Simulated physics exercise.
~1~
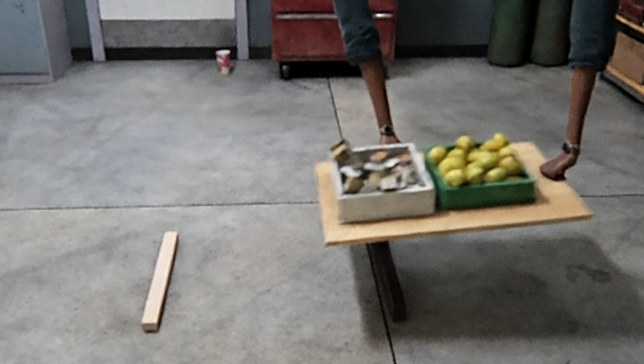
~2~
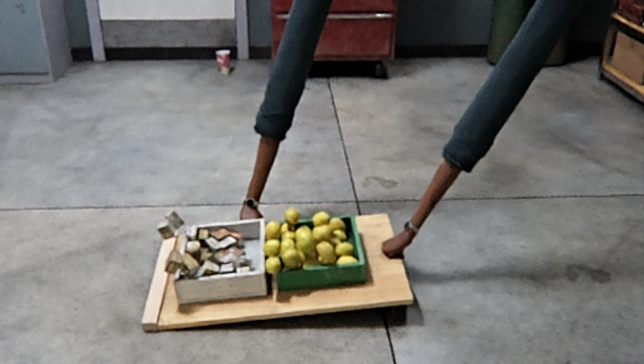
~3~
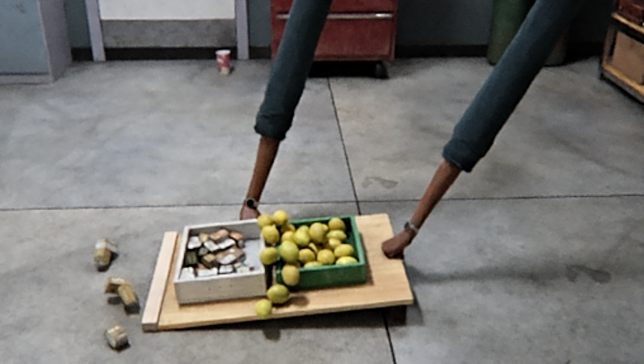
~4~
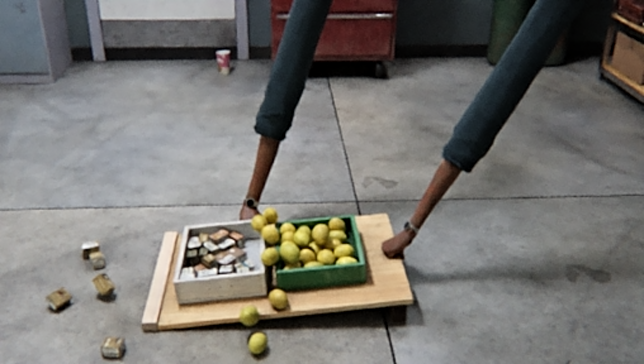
A person swung a board carrying a white tray of small cartons and a green tray of lemons down against a wooden strip on the floor, and some cartons flew out to the left while a few lemons spilled over the front.
